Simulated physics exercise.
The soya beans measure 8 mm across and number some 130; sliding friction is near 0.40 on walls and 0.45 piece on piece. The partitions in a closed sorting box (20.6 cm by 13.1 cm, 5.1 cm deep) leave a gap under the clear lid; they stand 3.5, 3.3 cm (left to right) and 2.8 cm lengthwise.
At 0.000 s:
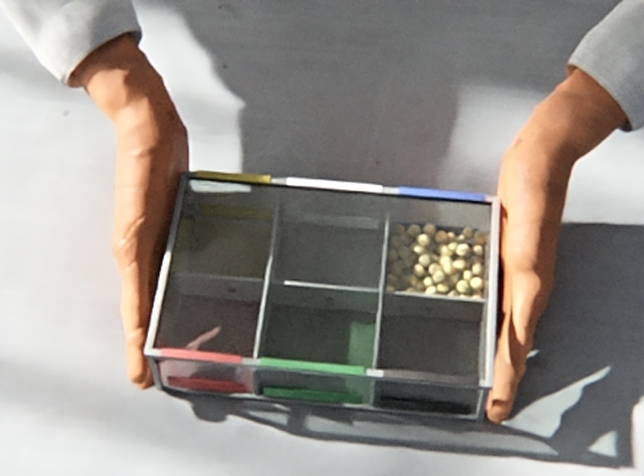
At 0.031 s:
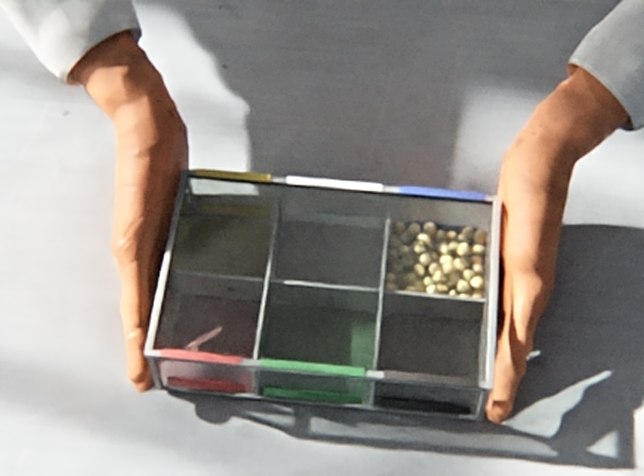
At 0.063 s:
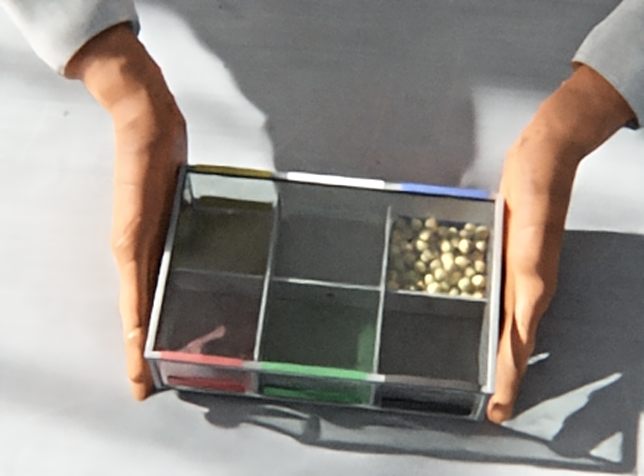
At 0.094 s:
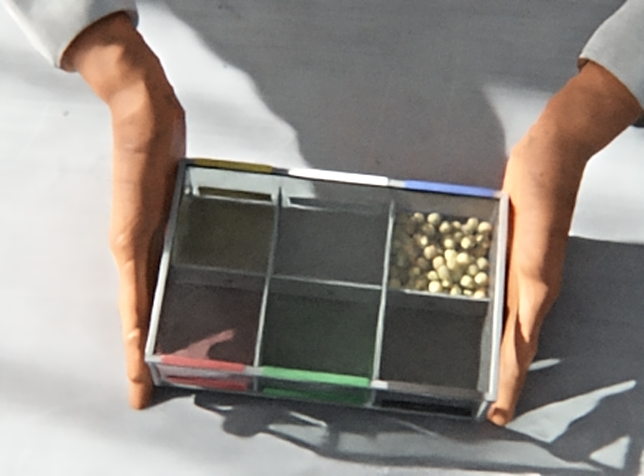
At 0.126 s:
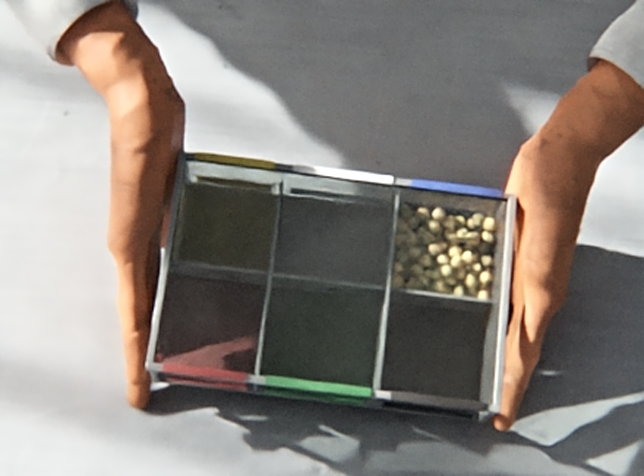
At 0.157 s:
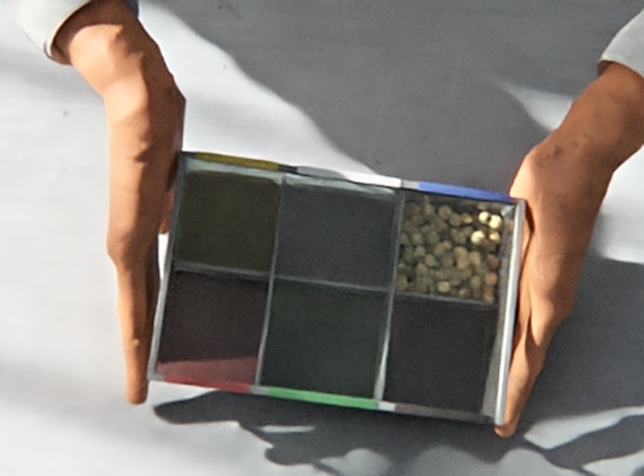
The clip opens on two hands holding a clear-lidded, six-compartment box by its sides, with pale round beans filling the blue-marked compartment at the back right. The hands tilt the box, slowly at first and then further, lowering its right front corner, while the beans stay in that same compartment.
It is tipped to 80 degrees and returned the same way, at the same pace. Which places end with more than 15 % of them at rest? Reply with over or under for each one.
Red: Under, blue: Over, green: Under, yellow: Under, white: Under, black: Over.
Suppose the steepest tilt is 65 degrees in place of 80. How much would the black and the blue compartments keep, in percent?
Black 35 %, blue 65 %.
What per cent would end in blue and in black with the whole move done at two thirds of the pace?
My answer: Blue gets 50 %, while black gets 50 %.
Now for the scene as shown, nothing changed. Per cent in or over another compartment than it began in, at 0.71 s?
I'd say around 55 per cent.
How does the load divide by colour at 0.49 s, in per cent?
Red 0 %, blue 75 %, green 0 %, yellow 0 %, white 0 %, black 25 %.
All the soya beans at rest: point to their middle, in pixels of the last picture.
I'd say roughly (444, 346).
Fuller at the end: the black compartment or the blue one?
The black one.
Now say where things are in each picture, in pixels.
Box tilt 0 degrees, front corners at (153, 351) and (486, 382); blue 100 %, in the first picture.
Box tilt 1 degrees, front corners at (153, 351) and (487, 384), in the second picture.
Box tilt 4 degrees, front corners at (153, 353) and (488, 388), lowest corner right front, in the third picture.
Box tilt 9 degrees, front corners at (153, 357) and (491, 395), lowest corner right front, in the fourth picture.
Box tilt 16 degrees, front corners at (154, 364) and (494, 406), lowest corner right front, in the fifth picture.
Box tilt 24 degrees, front corners at (155, 374) and (497, 417), lowest corner right front; blue 100 %. Its pace works out near 245 degrees a second, in the sixth picture.
After 0.49 s, tilt 78 degrees; blue 75 %, black 25 %.
After 0.71 s, tilt 29 degrees; blue 45 %, black 55 %.
After 1.04 s, tilt 0 degrees; blue 45 %, black 55 %.
By 1.4 s all is still; red 0 %, blue 45 %, green 0 %, yellow 0 %, white 0 %, black 55 %.
